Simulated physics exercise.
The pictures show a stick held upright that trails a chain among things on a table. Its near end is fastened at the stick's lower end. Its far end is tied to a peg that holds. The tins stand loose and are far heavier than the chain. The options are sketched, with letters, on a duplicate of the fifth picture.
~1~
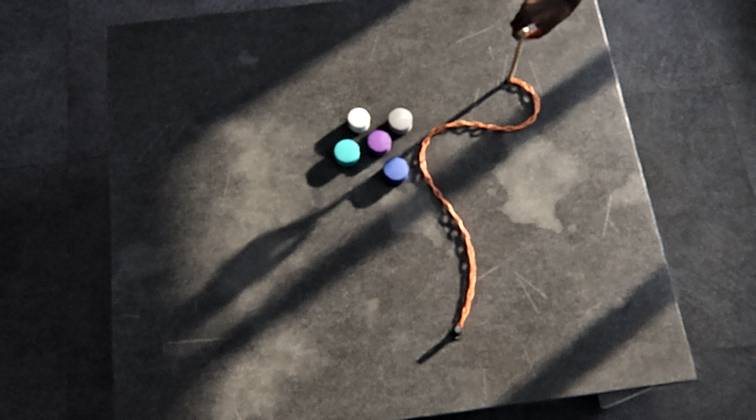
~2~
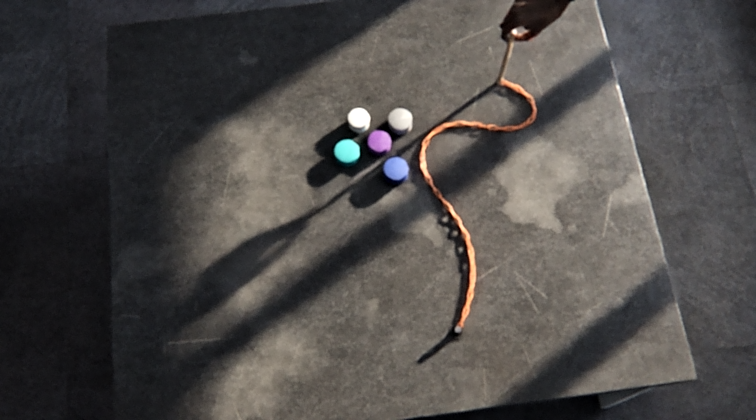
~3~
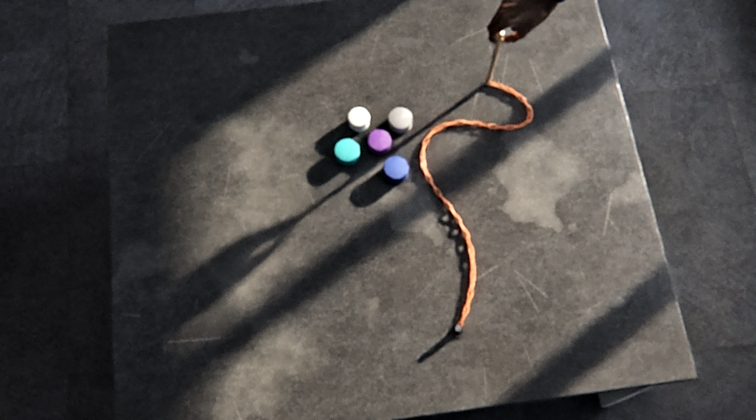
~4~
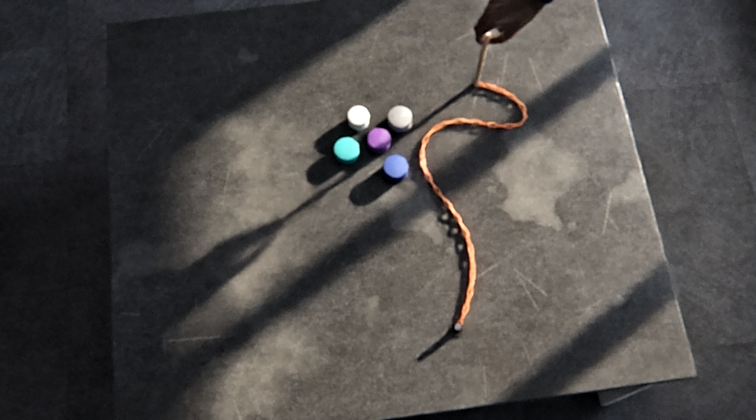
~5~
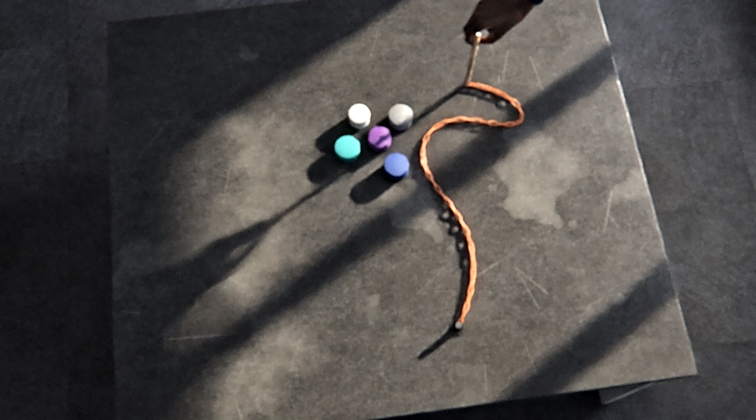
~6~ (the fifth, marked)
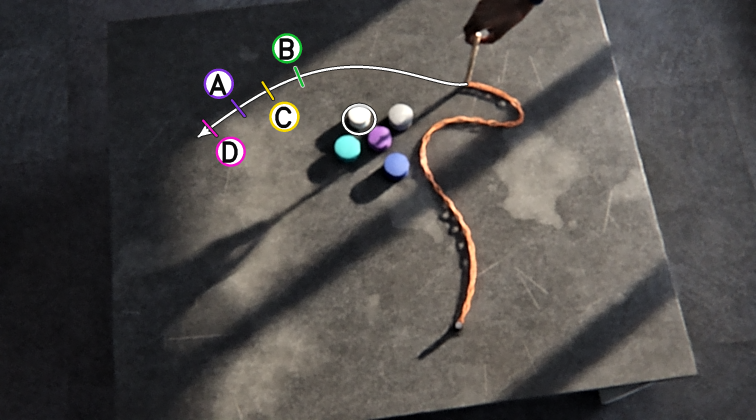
A hand at the top of a grey slab holds a thin upright stick and moves it gradually left, drawing the top end of a twisted orange chain along with it. The chain's upper curve shifts slightly left while its lower length stays nearly still, and five small coloured tins sit clustered nearby.
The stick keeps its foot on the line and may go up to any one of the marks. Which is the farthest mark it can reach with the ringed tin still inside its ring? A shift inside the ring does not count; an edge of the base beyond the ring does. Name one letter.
All is well up to A.
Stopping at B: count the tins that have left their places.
The count is none.
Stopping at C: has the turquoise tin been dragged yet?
No.
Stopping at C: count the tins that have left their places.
The count is none.
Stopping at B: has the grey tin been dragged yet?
No.
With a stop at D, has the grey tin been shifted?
Yes.
On the copy, A at (238, 108); B at (299, 77); C at (268, 91); D at (210, 128); the ring at (359, 119); the route from (466, 84) via (325, 70) to (199, 137).
On A. First, foot of the stick (385, 69); white tin (359, 117).
Then, foot of the stick (302, 76); white tin (359, 117).
Finally, foot of the stick (238, 108); purple tin (377, 141); grey tin (392, 125); white tin (359, 117); the white tin is still in its ring.
By contrast, B is safe but short; C is safe but short; D drags the ringed tin to (351, 130).
